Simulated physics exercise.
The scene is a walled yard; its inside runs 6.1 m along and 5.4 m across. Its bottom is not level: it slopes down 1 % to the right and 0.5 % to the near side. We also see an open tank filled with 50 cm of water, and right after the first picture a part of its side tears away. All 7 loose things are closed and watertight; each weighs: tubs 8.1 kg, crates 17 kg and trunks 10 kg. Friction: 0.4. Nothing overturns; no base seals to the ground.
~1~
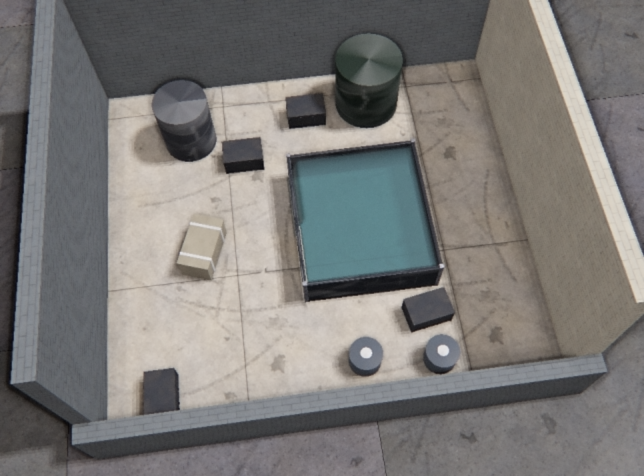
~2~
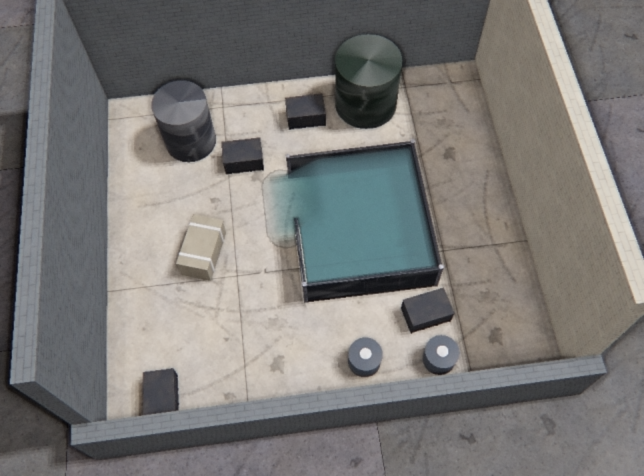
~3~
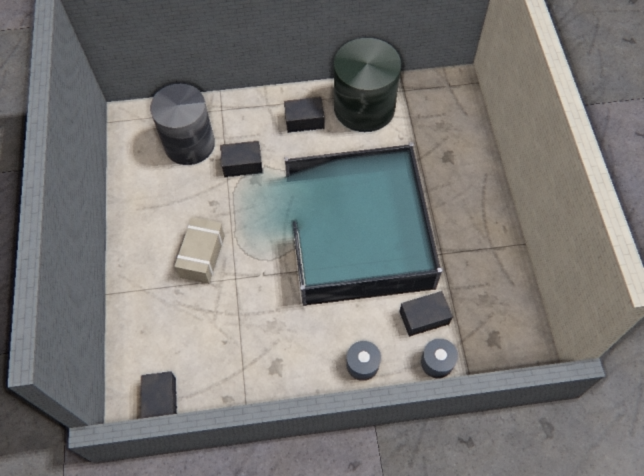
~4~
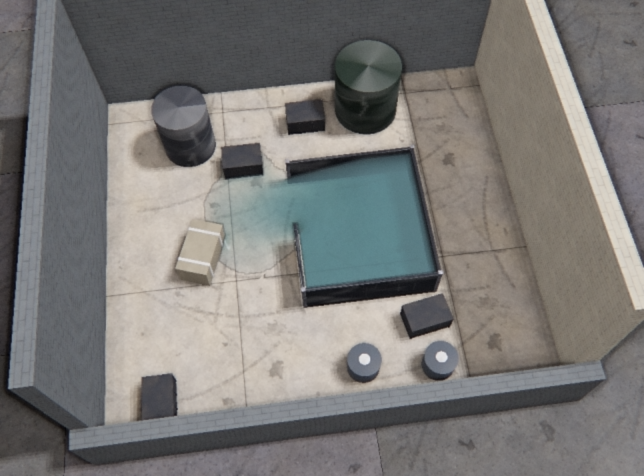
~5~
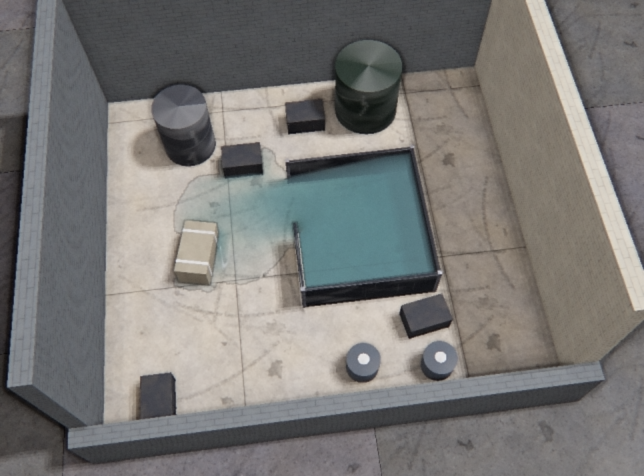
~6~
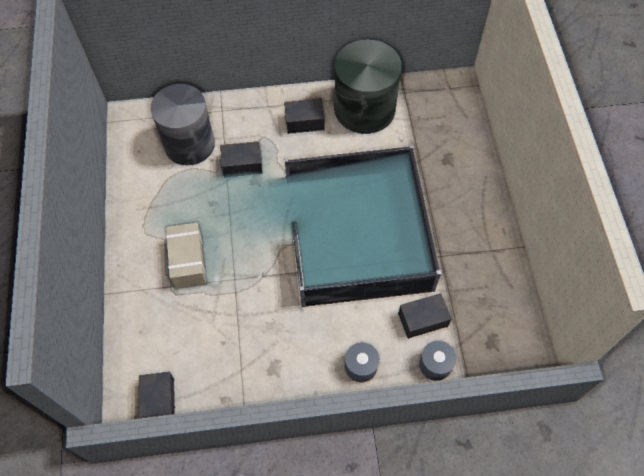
Walled yard with an open tank, water pouring from its left side, spreading leftward across the floor and nudging a beige box.
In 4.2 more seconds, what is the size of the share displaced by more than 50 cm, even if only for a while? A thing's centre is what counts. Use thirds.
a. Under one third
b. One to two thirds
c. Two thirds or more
b, one to two thirds.
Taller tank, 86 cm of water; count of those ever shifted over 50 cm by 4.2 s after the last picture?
In that case the number is 7.
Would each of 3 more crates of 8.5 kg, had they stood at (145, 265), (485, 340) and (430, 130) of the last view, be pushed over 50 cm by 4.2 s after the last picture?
In order: Beyond it, within it, within it.
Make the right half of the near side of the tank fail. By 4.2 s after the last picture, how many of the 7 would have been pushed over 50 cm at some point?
Then it comes to 4 of them.
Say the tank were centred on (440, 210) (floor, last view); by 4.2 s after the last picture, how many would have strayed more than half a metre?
Result: 4 of them.
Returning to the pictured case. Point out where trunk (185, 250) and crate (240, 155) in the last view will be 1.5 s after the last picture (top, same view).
They should sit about (122, 326) and (236, 90) in the last view.
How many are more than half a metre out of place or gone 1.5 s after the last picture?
By my reckoning, 2.
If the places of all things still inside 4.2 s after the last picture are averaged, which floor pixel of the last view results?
Roughly at (341, 280).
Then, 0.4 s after the last picture 1 of 7 are over 50 cm from their spots; 0 afloat.
Then, 1.5 s after the last picture 2 of 7 are over 50 cm from their spots; 0 afloat.
Then, 2.8 s after the last picture 2 of 7 are over 50 cm from their spots; 1 afloat.
Then, 4.2 s after the last picture 3 of 7 are over 50 cm from their spots, and 3 have been at some point; 2 afloat.
